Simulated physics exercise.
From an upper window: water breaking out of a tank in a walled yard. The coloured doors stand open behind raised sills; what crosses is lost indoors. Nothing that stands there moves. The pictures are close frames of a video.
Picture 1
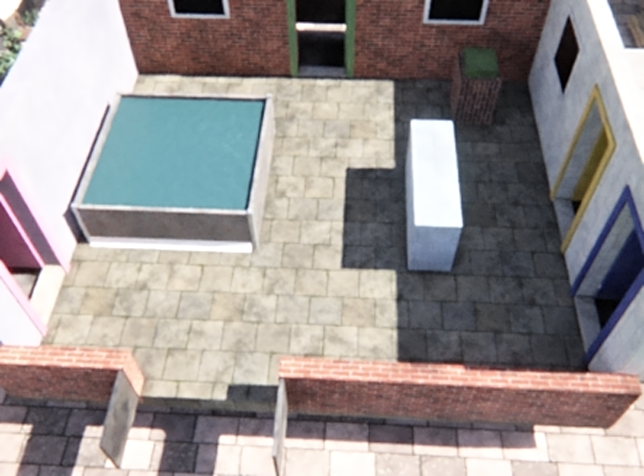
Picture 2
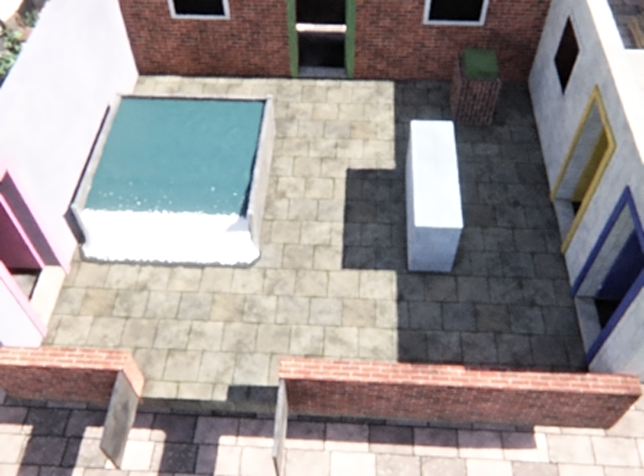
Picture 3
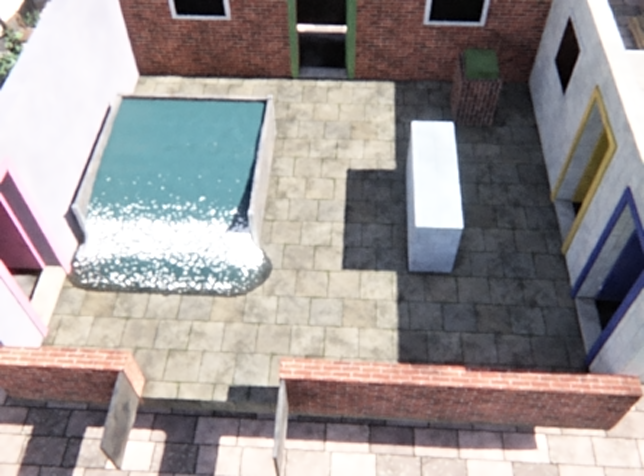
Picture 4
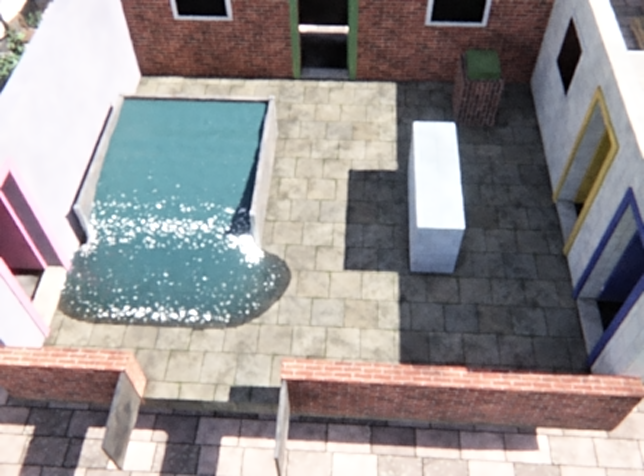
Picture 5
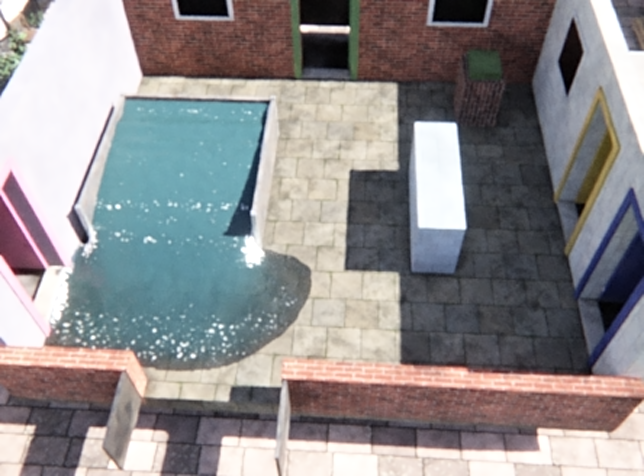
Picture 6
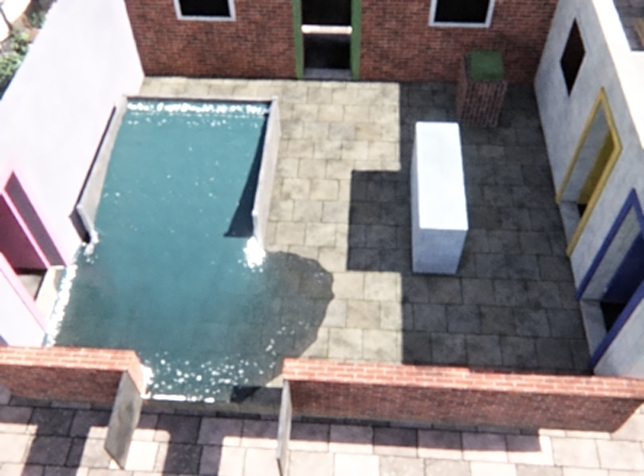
A large tank of teal water stands at the left of a paved, walled courtyard, seen from high above by an almost still camera. Around it are a white block, brick walls, a pink doorway on the left, yellow and blue ones on the right. The tank's near side gives way, and foaming water pours out, spreads over the paving and reaches the gap in the low front wall.
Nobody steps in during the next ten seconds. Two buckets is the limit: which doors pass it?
One by one: The green door stays under that; the pink door takes more than that; the yellow door stays under that; the blue door takes more than that.
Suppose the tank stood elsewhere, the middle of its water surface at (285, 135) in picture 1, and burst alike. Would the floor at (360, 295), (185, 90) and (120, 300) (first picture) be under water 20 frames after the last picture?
In that order: Flooded, dry, under water.
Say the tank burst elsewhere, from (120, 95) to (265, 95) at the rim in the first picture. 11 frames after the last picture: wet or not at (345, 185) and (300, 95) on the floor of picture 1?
In that order: Dry, covered.
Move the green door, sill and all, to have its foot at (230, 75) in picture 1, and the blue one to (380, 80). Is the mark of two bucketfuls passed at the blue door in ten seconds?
One by one: The blue door holds.
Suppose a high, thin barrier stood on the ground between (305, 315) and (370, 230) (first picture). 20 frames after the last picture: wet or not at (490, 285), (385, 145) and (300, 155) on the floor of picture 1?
In turn: Covered, clear, dry.
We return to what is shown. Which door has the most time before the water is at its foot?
Last comes the green door.
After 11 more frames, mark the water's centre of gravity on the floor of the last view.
Roughly at (174, 257).
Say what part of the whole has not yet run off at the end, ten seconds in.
I make it 50 per cent.
A moment on, water covers 25 % of the floor; the green door not reached, the pink door wet at the sill, nothing in, the yellow door not reached, the blue door not reached.
Next, water covers 30 % of the floor; the green door not reached, the pink door over two buckets in, the yellow door not reached, the blue door not reached.
Then, water covers 40 % of the floor; the green door not reached, the pink door far over two buckets in, the yellow door not reached, the blue door wet at the sill, nothing in.
Later, water covers 60 % of the floor; the green door not reached, the pink door far over two buckets in, the yellow door wet at the sill, nothing in, the blue door over two buckets in.
In the end, water covers 85 % of the floor; the green door wet at the sill, nothing in, the pink door far over two buckets in, the yellow door wet at the sill, nothing in, the blue door far over two buckets in.
